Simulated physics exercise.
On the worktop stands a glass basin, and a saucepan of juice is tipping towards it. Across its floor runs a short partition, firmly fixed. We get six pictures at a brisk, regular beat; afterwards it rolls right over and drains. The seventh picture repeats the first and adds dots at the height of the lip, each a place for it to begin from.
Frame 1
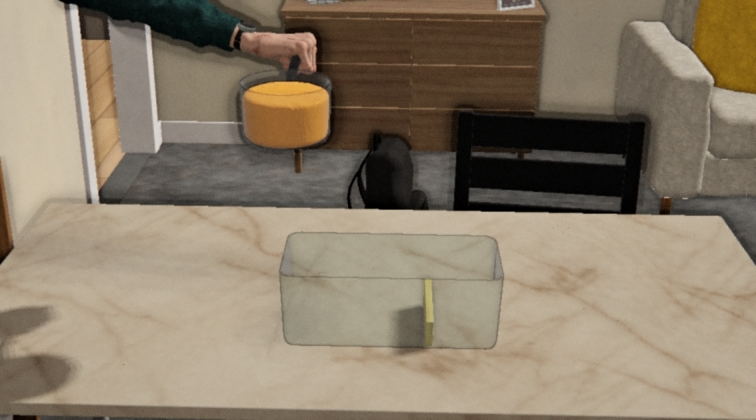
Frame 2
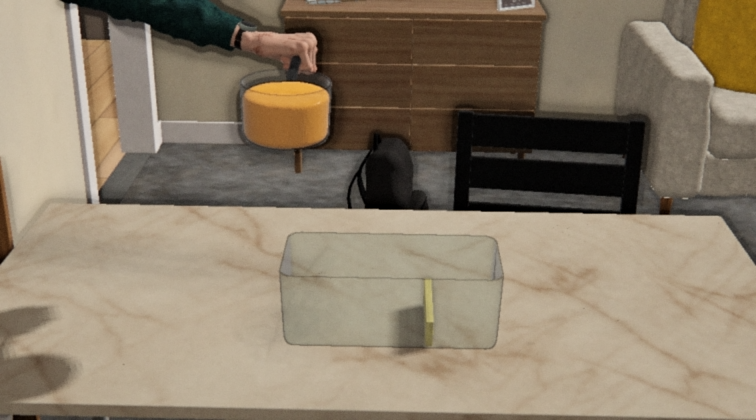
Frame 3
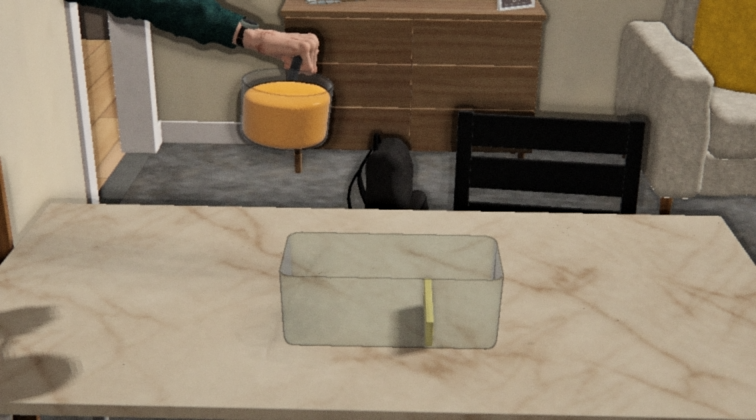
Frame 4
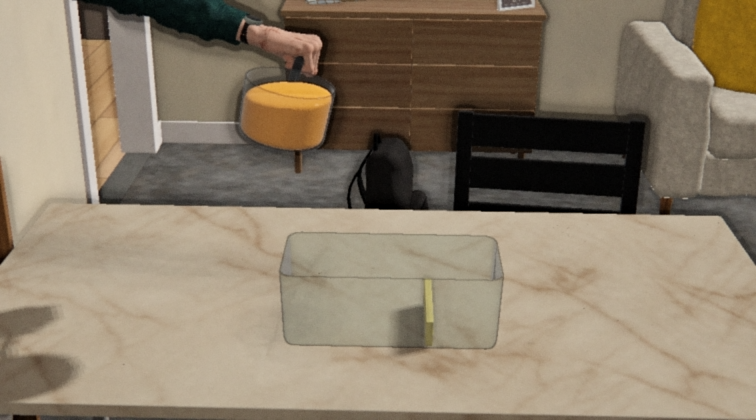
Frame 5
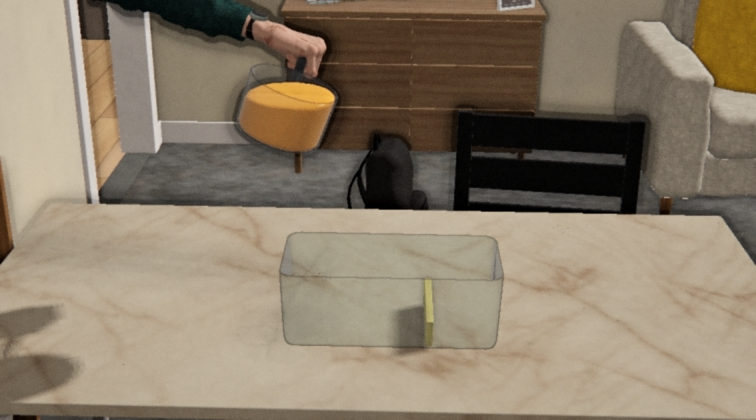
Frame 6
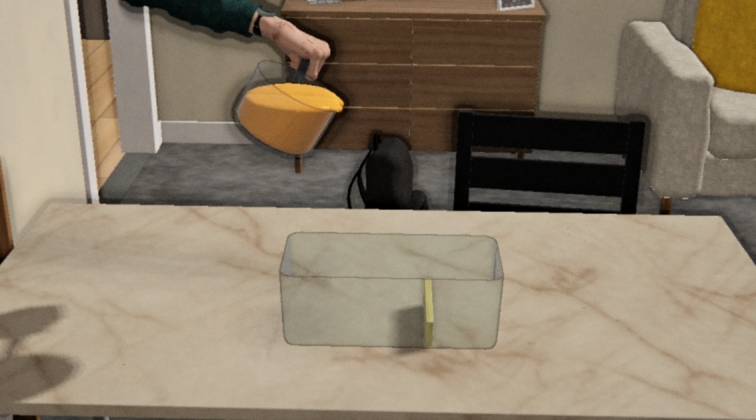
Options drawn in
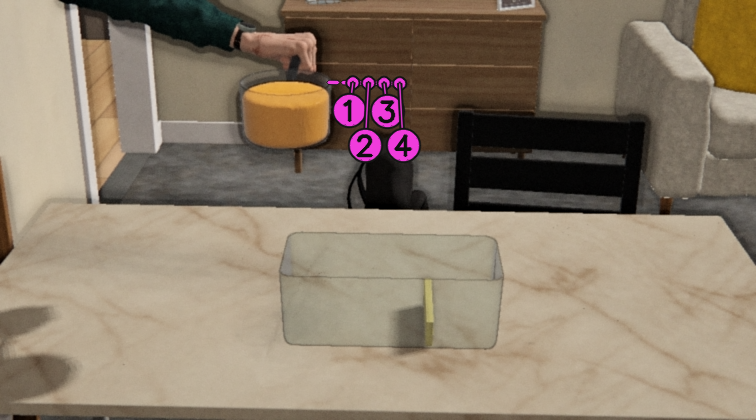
Hand tilting a clear saucepan of orange juice rightward above a marble worktop with a glass basin, juice reaching the lip.
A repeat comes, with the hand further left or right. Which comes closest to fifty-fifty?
Go for 2.
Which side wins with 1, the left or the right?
The left side.
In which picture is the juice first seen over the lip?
In picture 6.
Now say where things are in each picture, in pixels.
In the first picture, upright, lip at (329, 82); basin from (284, 342) to (497, 346); top of the wall at (429, 299); nothing has left yet.
In the second picture, upright, lip at (329, 83); nothing has left yet.
In the third picture, tipped about 5°, lip at (331, 86); nothing has left yet.
In the fourth picture, tipped about 11°, lip at (333, 91); nothing has left yet.
In the fifth picture, tipped about 19°, lip at (336, 97); nothing has left yet.
In the sixth picture, tipped about 29°, lip at (337, 105); juice is over the lip, down to (337, 105).
On the marked copy, 1 at (352, 82); 2 at (368, 83); 3 at (384, 83); 4 at (399, 83).
For place 1, about 71 % ends left of the wall and 27 % right of it.
For place 2, about 46 % ends left of the wall and 52 % right of it.
For place 3, about 33 % ends left of the wall and 65 % right of it.
For place 4, about 22 % ends left of the wall and 76 % right of it.
